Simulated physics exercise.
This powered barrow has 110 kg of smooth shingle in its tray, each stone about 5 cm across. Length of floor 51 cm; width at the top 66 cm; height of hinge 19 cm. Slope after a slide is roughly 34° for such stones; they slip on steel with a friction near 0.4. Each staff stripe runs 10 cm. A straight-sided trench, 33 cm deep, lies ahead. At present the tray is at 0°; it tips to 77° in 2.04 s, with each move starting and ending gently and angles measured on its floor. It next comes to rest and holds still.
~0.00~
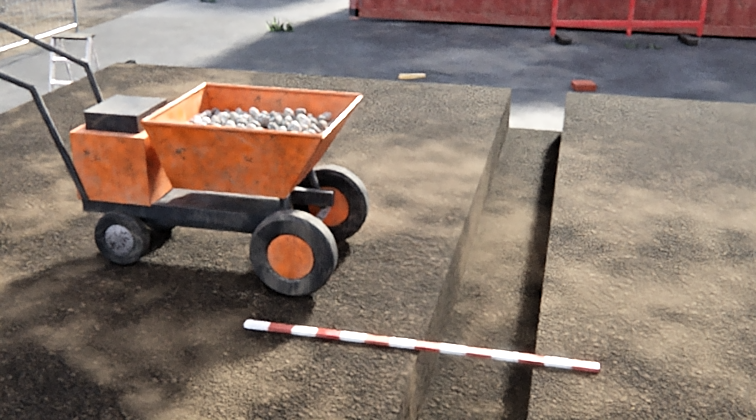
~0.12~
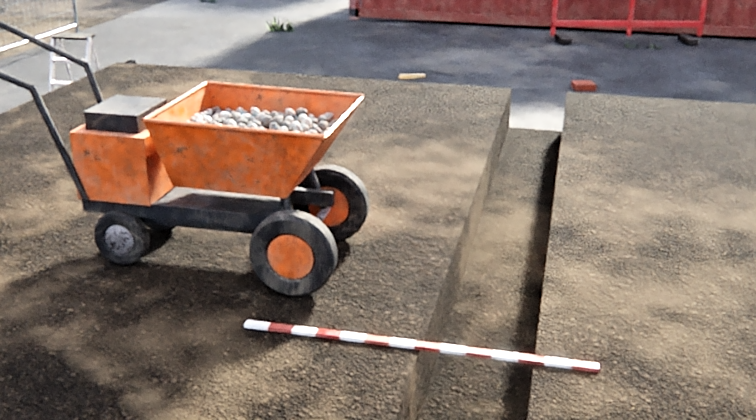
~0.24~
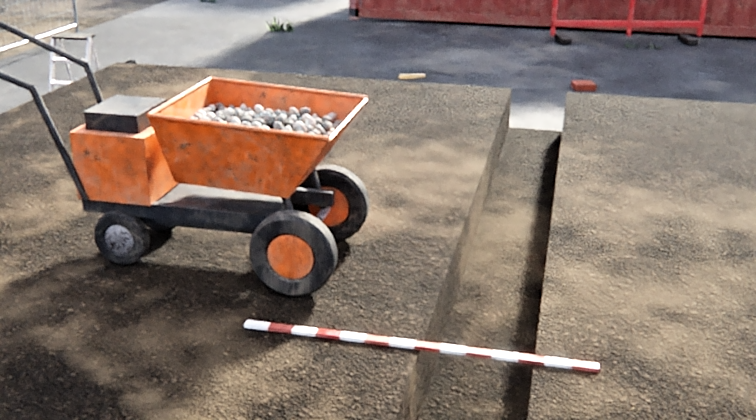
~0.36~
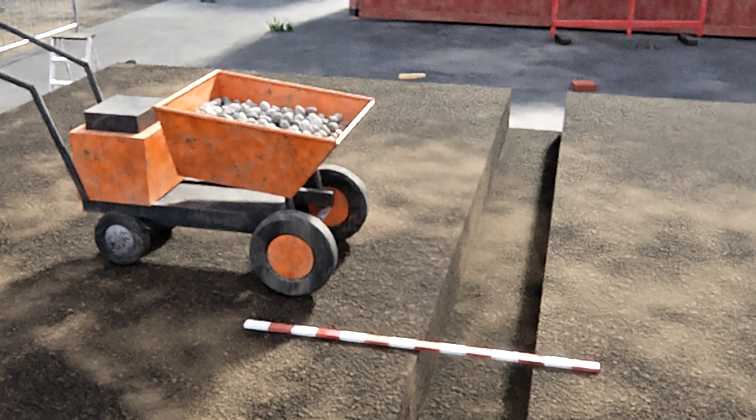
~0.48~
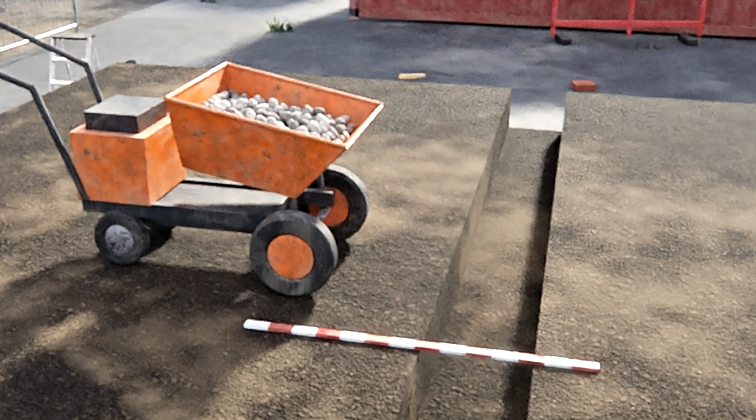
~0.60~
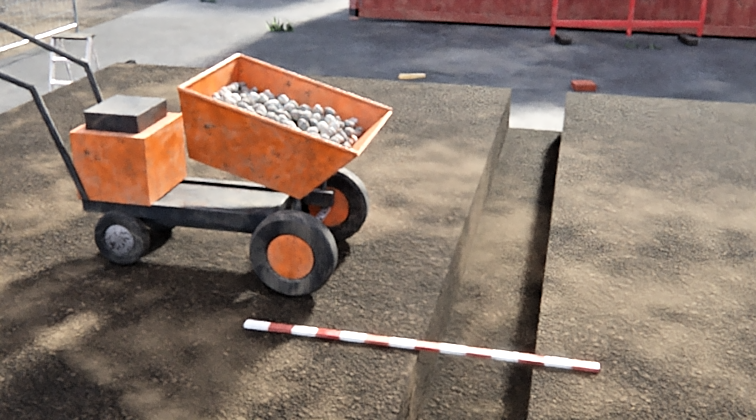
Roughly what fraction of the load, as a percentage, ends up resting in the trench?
Roughly 100 per cent of the load.
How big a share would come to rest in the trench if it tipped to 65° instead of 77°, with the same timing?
In that case some 85 per cent.
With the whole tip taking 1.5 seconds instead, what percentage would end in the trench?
About 100 percent, I'd say.
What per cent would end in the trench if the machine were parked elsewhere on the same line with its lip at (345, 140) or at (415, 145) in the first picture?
Result: Close to 100 then close to 45 per cent.
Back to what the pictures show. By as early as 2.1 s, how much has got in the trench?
By that moment, roughly 65 per cent of the load.
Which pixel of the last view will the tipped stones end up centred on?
Look at roughly (494, 335).
After 1.5 s the floor is at 65°; 98 % in the tray, 1 % short of the trench, 1 % in the trench; the foremost stones are at (452, 227).
After 2.1 s the floor is at 77°; 32 % in the tray, 1 % short of the trench, 67 % in the trench; the foremost stones are at (532, 350).
After 2.5 s the floor is at 77°; 11 % in the tray, 1 % short of the trench, 89 % in the trench; the foremost stones are at (535, 329).
After 4.4 s the floor is at 77°; 0 % in the tray, 100 % in the trench; the foremost stones are at (536, 318).
